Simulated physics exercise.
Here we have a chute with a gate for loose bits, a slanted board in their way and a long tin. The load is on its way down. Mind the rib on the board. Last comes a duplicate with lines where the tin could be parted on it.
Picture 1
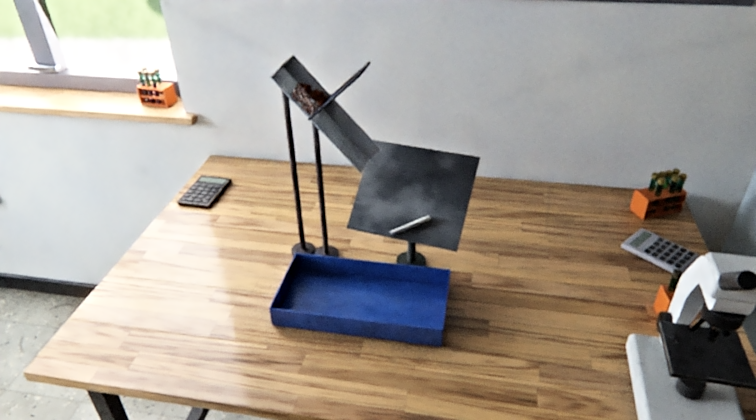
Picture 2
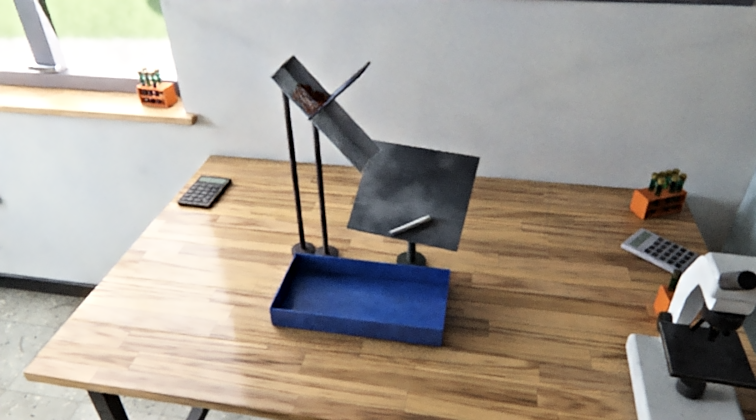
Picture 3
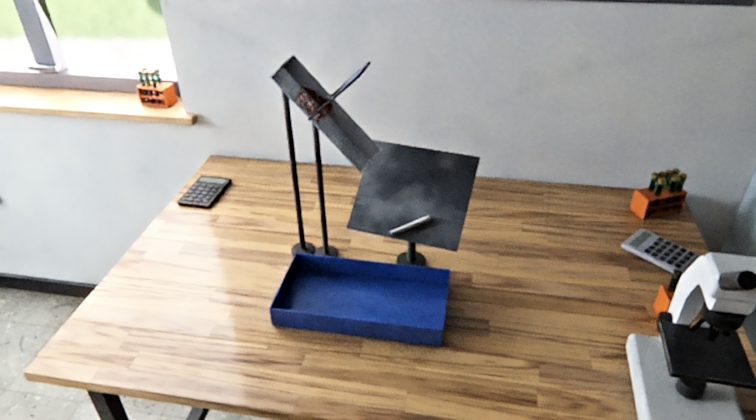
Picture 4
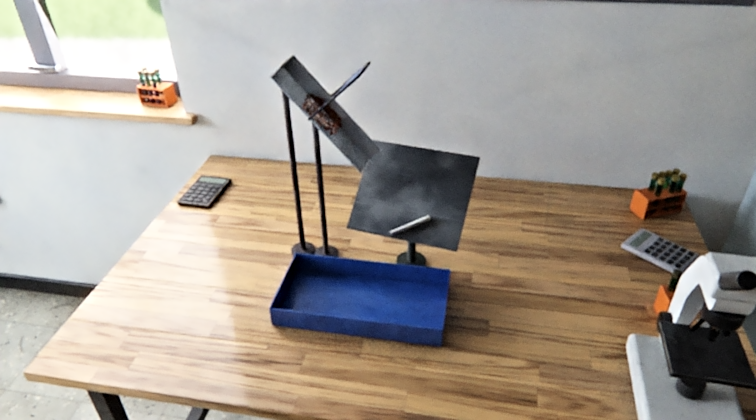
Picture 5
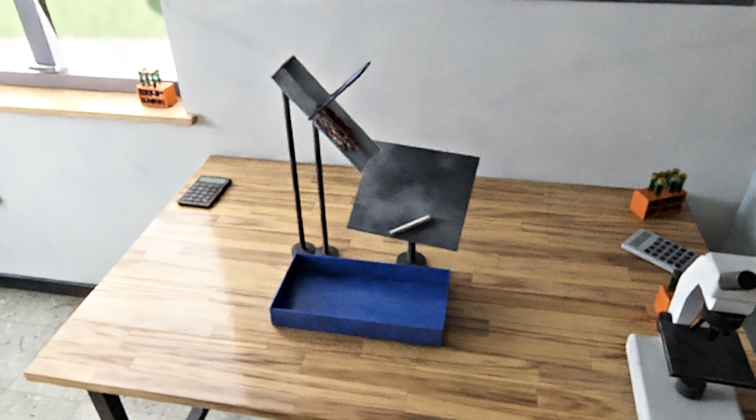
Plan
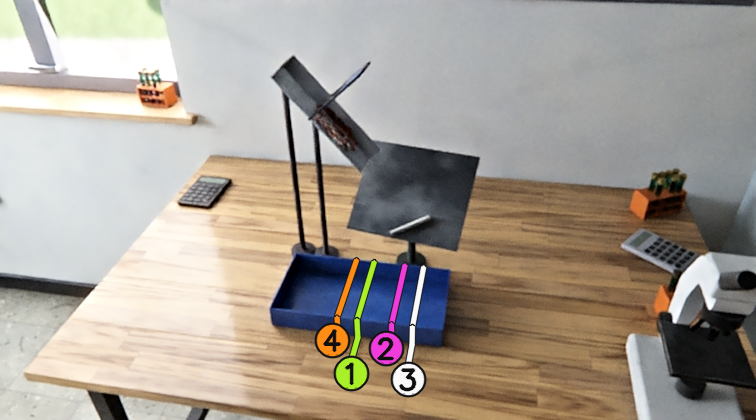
A wooden table holds a grey chute as reddish-brown pellets slide down it past a gate.
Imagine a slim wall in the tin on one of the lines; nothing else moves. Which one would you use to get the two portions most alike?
Choose 1.
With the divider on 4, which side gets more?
Right.
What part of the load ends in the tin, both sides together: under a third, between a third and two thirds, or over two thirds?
It is over two thirds.
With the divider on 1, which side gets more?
The right side.
On the marked copy, line 1 crosses the front rim at (357, 319); line 2 crosses the front rim at (391, 323); line 3 crosses the front rim at (412, 326); line 4 crosses the front rim at (337, 316).
If 1 is chosen, of what is caught, close to a third on the left of the divider, close to two thirds on the right.
If 2 is chosen, of what is caught, the bulk on the left of the divider, a small share on the right.
If 3 is chosen, of what is caught, all but a few on the left of the divider, a small share on the right.
If 4 is chosen, of what is caught, a small share on the left of the divider, all but a few on the right.
